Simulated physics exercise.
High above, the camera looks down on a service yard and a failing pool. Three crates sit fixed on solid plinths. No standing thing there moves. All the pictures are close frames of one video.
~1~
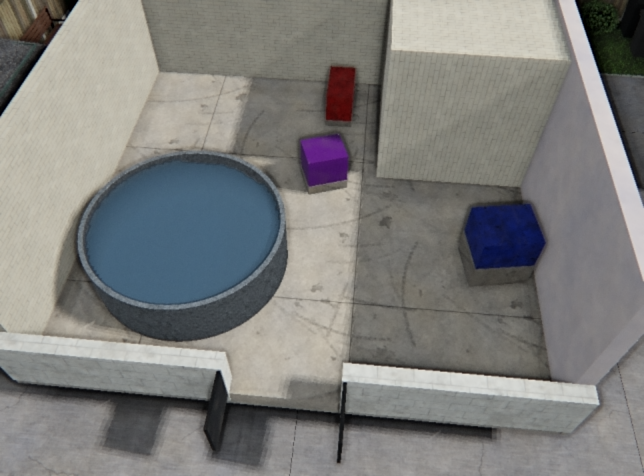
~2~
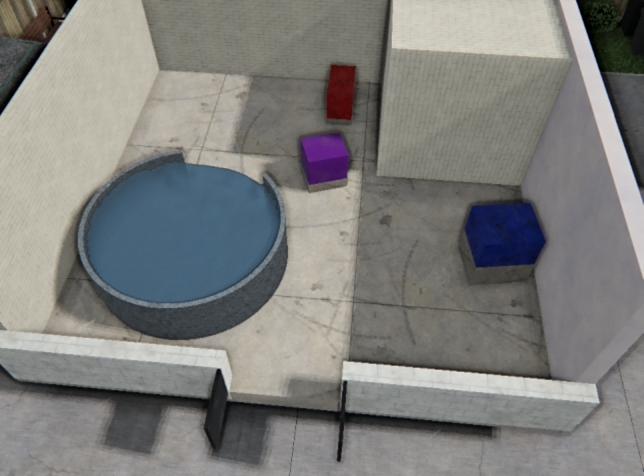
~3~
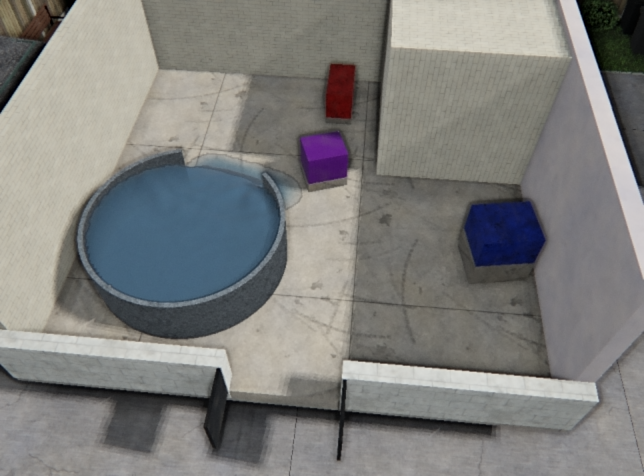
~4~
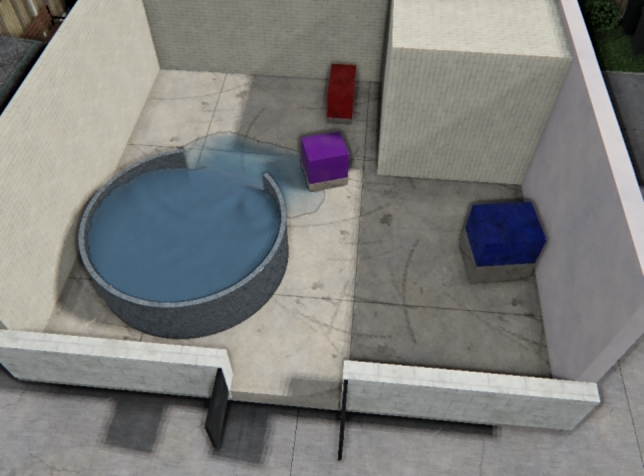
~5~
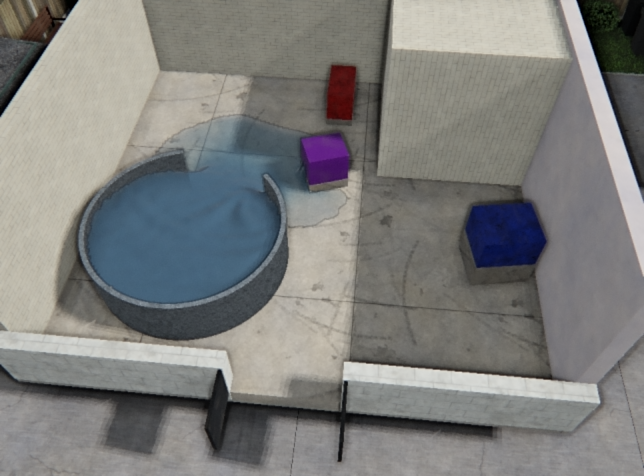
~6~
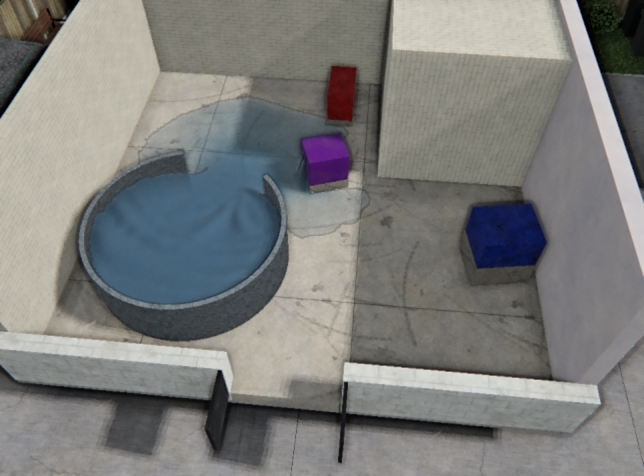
In a walled yard seen from above, a round grey pool of blue water stands whole beside purple, red and blue blocks. Its far side opens in a gap, and water pours out, spreading across the paving around the purple block and toward the red one while the blocks stay still.
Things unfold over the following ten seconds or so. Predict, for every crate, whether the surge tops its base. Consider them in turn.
In the end the red crate is going to be reached by the water; the blue crate is going to stay clear of the water; the purple crate is going to be reached by the water.
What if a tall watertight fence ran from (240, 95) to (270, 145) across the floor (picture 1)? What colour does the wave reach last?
That would be the blue-painted one.
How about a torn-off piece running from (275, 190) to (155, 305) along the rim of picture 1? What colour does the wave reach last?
That would be the red crate, reached last.
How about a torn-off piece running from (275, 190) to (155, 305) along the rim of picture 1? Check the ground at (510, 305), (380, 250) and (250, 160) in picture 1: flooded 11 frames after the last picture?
Well, the first one's sodden, the second's sodden, and the third's left untouched.
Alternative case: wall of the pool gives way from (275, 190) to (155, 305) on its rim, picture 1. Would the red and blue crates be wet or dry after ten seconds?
As it turns out, the red crate gets overtopped, and the blue crate gets overtopped.
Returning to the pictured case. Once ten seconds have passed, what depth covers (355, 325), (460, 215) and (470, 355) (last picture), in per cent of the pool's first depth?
First spot roughly 12 %, second 2 %, third 14 %.
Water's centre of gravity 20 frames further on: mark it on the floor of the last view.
The centre of mass sits at about (237, 174).
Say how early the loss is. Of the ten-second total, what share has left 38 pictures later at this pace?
Roughly 30 per cent.
A moment on, water covers 40 % of the floor; the red crate water round its plinth, the blue crate not reached, the purple crate water round its plinth.
Next, water covers 45 % of the floor; the red crate water round its plinth, the blue crate water round its plinth, the purple crate water round its plinth.
Then, water covers 60 % of the floor; the red crate water round its plinth, the blue crate water round its plinth, the purple crate water round its plinth.
Later, water covers 90 % of the floor; the red crate water round its plinth, the blue crate water round its plinth, the purple crate water round its plinth.
In the end, water covers 100 % of the floor; the red crate was topped, the blue crate stayed above the water, the purple crate was topped.
